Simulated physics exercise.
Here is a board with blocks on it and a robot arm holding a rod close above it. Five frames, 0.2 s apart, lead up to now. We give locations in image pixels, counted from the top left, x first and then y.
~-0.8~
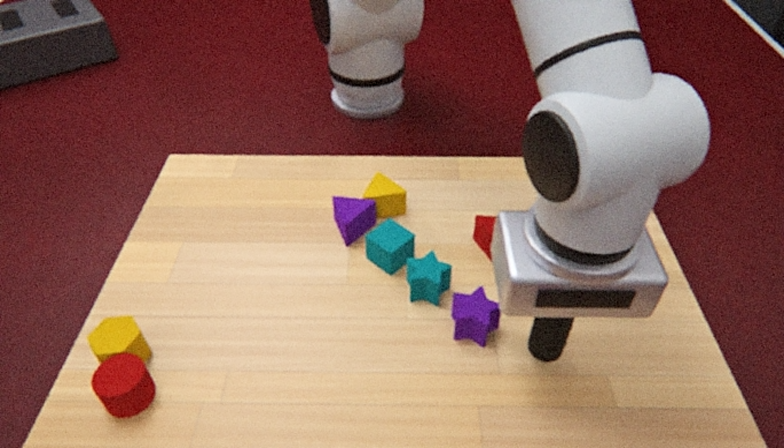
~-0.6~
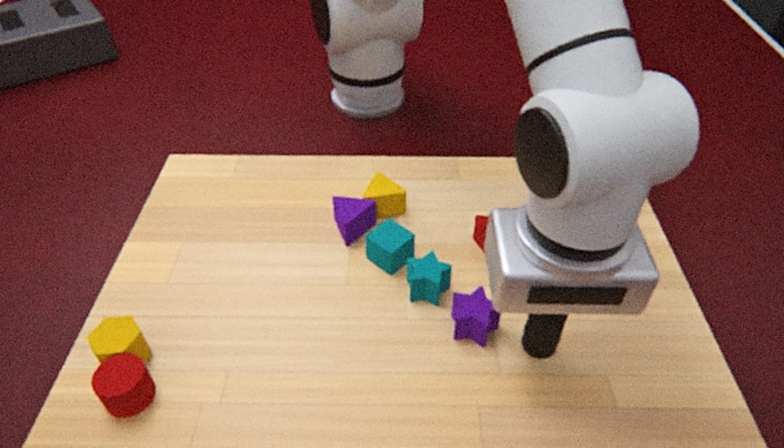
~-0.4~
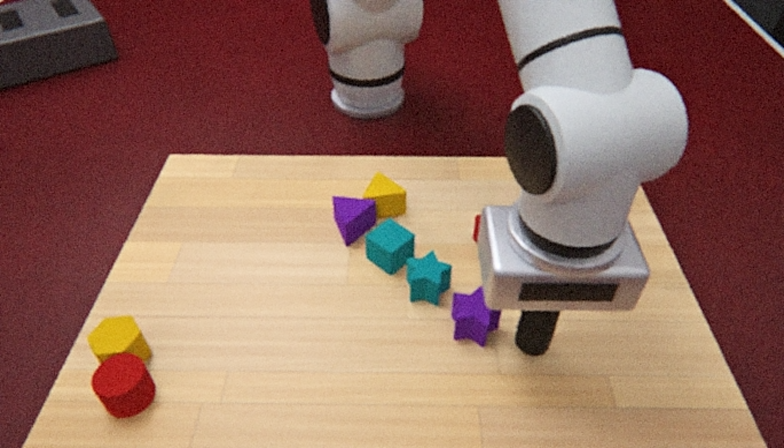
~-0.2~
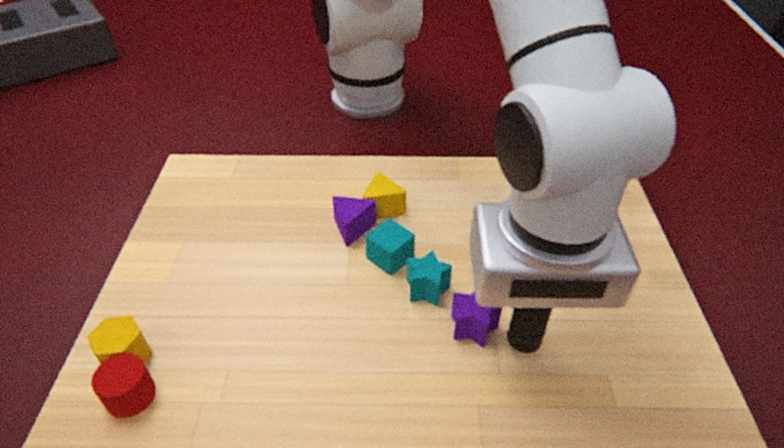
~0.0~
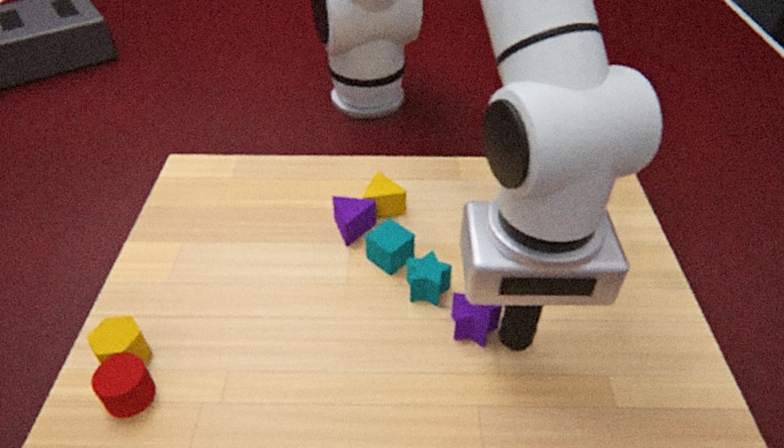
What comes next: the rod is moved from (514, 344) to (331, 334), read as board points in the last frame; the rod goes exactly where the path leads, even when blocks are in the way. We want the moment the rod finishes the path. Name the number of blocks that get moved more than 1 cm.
By the end of the path, one block has moved more than about a centimetre.
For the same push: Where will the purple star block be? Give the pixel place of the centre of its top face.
Most likely (439, 293).
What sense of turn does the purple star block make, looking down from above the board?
The twist is clockwise.
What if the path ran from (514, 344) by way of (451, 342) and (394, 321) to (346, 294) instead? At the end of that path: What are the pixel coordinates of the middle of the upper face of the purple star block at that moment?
(435, 289)
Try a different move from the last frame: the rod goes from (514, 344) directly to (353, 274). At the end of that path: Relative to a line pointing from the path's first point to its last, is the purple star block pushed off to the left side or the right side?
It moves left.
On the path given first. One third of the way, rod at (453, 335); purple star block at (447, 293), turned 45° clockwise.
Two thirds of the way, rod at (390, 332); turquoise star block at (426, 264); purple star block at (439, 293), turned 80° clockwise.
At the end, rod at (330, 328); turquoise star block at (426, 264); purple star block at (439, 293), turned 80° clockwise.
